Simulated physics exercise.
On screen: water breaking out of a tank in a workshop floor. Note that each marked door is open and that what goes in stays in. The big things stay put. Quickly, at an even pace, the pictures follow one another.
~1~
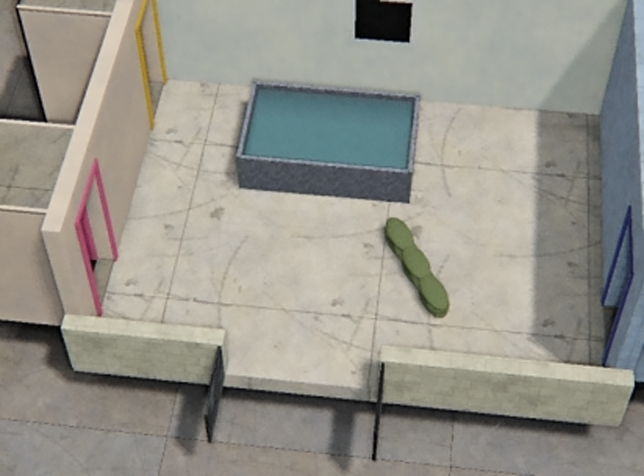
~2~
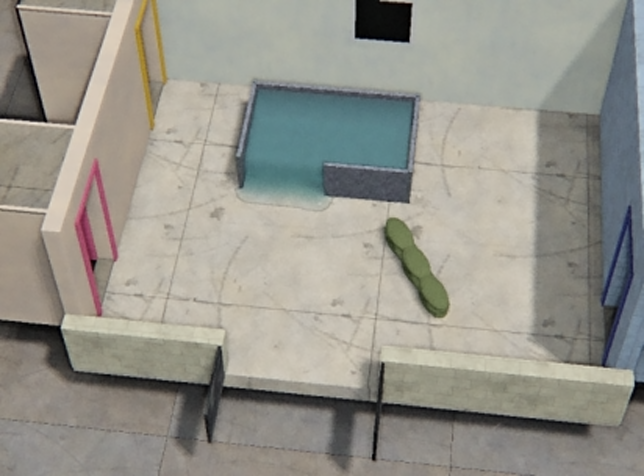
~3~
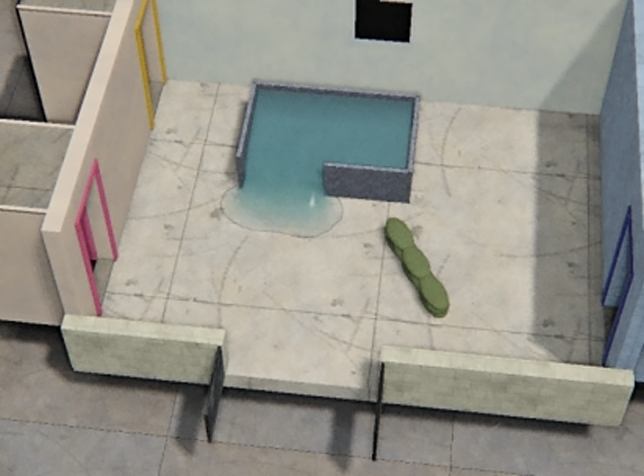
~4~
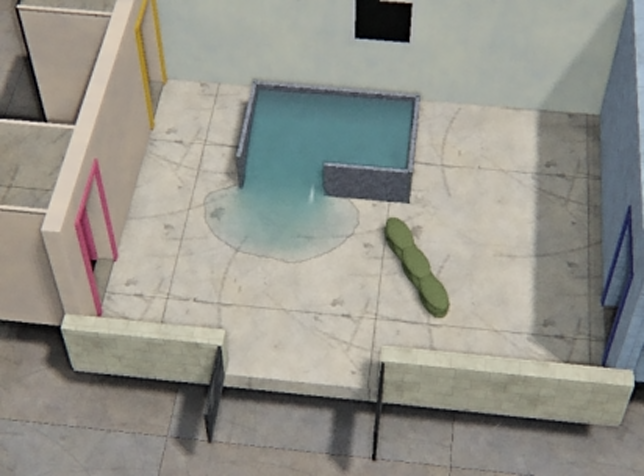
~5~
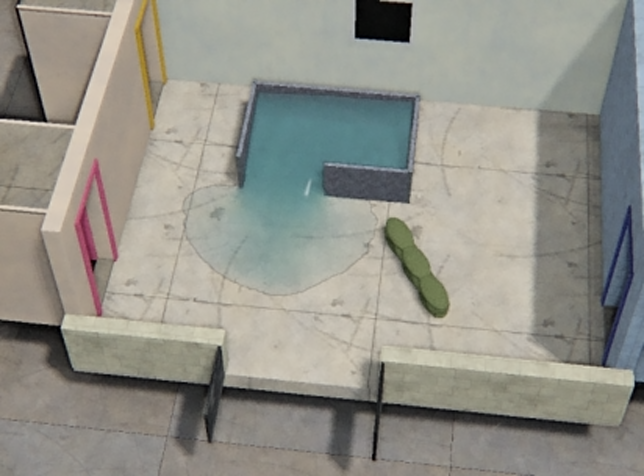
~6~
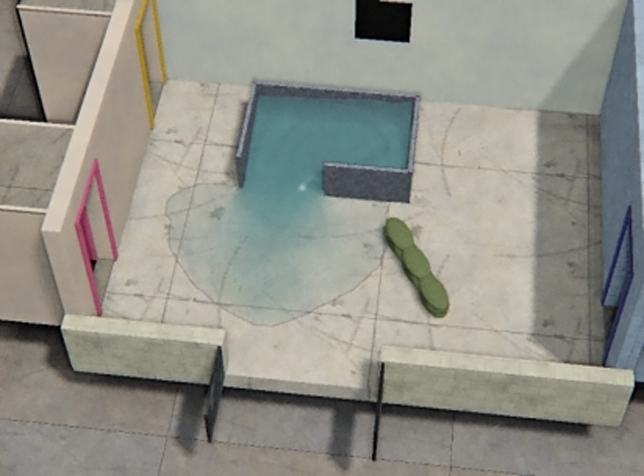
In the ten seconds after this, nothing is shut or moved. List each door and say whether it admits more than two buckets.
Pink door - admits more than two; yellow door - admits no more than two; blue door - admits no more than two.
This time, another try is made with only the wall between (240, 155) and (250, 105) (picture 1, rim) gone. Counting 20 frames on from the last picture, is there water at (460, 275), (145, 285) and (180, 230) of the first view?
Taking the three spots as listed, they end up spared, inundated and inundated.
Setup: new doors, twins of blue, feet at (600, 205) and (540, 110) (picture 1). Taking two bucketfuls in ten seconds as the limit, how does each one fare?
Below, below.
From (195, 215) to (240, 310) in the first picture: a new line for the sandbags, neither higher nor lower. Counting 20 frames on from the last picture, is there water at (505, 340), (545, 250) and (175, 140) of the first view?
Submerged; spared; submerged.
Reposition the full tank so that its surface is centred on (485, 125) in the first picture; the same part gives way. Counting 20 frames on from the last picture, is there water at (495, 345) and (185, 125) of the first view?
I'd say watered for the first and spared for the second.
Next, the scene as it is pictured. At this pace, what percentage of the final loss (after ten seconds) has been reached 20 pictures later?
I'd put it near 50 in a hundred.
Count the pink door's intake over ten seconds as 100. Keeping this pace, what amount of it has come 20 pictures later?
Roughly 60 %.
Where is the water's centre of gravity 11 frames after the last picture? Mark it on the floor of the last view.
Somewhere near (279, 217).
A moment on, water covers 35 % of the floor; the pink door not reached, the yellow door not reached, the blue door not reached.
Next, water covers 35 % of the floor; the pink door under two buckets in, the yellow door not reached, the blue door not reached.
Then, water covers 45 % of the floor; the pink door over two buckets in, the yellow door not reached, the blue door not reached.
Later, water covers 55 % of the floor; the pink door far over two buckets in, the yellow door wet at the sill, nothing in, the blue door wet at the sill, nothing in.
In the end, water covers 70 % of the floor; the pink door far over two buckets in, the yellow door under two buckets in, the blue door wet at the sill, nothing in.
